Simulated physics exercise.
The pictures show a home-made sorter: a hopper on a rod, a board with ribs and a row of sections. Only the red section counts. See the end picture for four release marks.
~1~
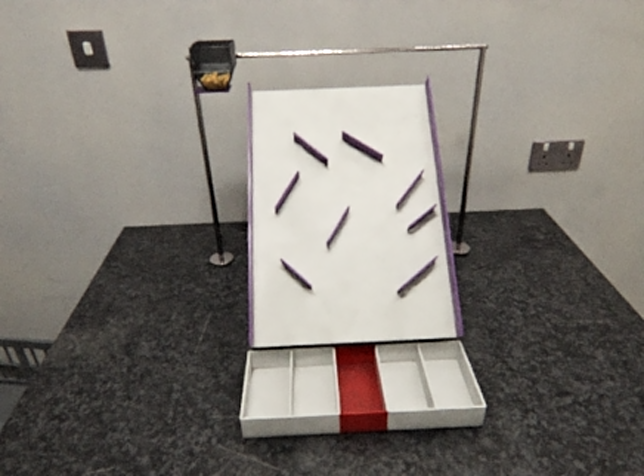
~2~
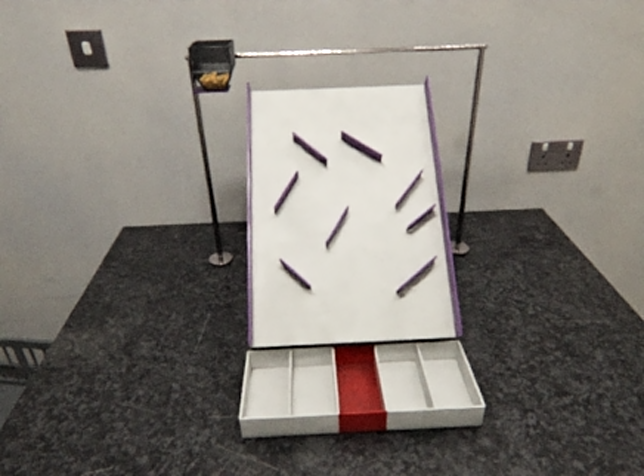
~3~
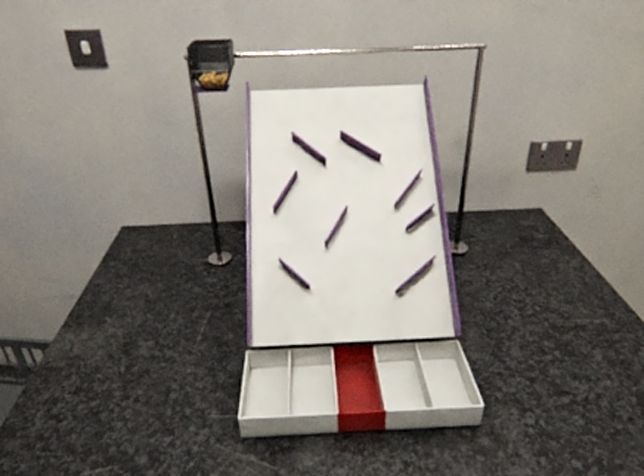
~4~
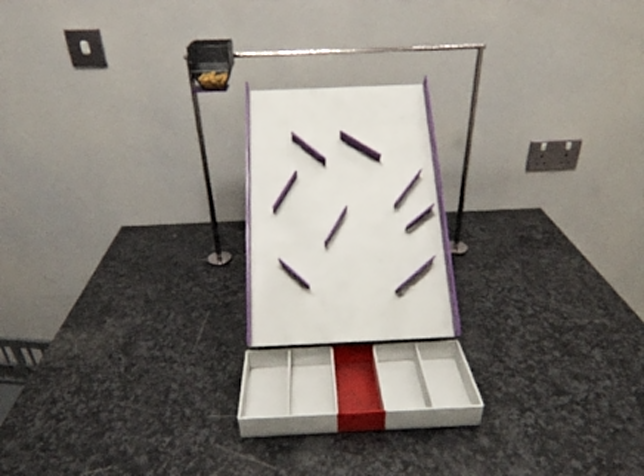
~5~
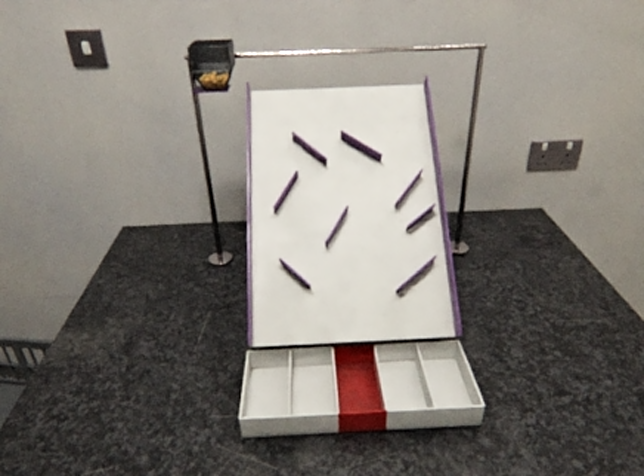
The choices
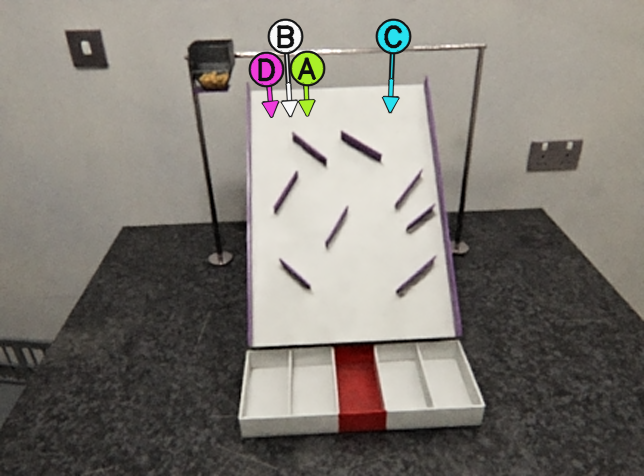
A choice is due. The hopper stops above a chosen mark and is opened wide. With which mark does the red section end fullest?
It is C.
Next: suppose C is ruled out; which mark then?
That is mark A.
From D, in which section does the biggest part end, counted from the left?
The first.
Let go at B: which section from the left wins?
It is the first one.
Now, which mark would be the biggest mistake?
It is D.
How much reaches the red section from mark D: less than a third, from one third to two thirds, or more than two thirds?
It is less than a third.
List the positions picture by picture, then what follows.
Hopper at (217, 80), dried chickpeas, door shut, in the first picture.
Ribs (293, 132) to (327, 159), (341, 131) to (383, 155), (274, 208) to (297, 171), in the second picture.
Ribs (396, 202) to (422, 169), (326, 242) to (347, 205), (408, 225) to (435, 204), in the third picture.
Ribs (279, 258) to (309, 285), (397, 289) to (435, 256), in the fourth picture.
Red section at (362, 420), number 3 of 5 from the left, in the fifth picture.
On the marked copy, mark A meets the board at (307, 110); mark B meets the board at (290, 110); mark C meets the board at (390, 106); mark D meets the board at (271, 111).
For mark A, about a quarter in the red section, about two thirds in other sections, a stray few outside the box.
For mark B, a small part in the red section, most in other sections, a small part outside the box.
For mark C, about half in the red section, about a third in other sections, a small part outside the box.
For mark D, a stray few in the red section, most in other sections, a small part outside the box.
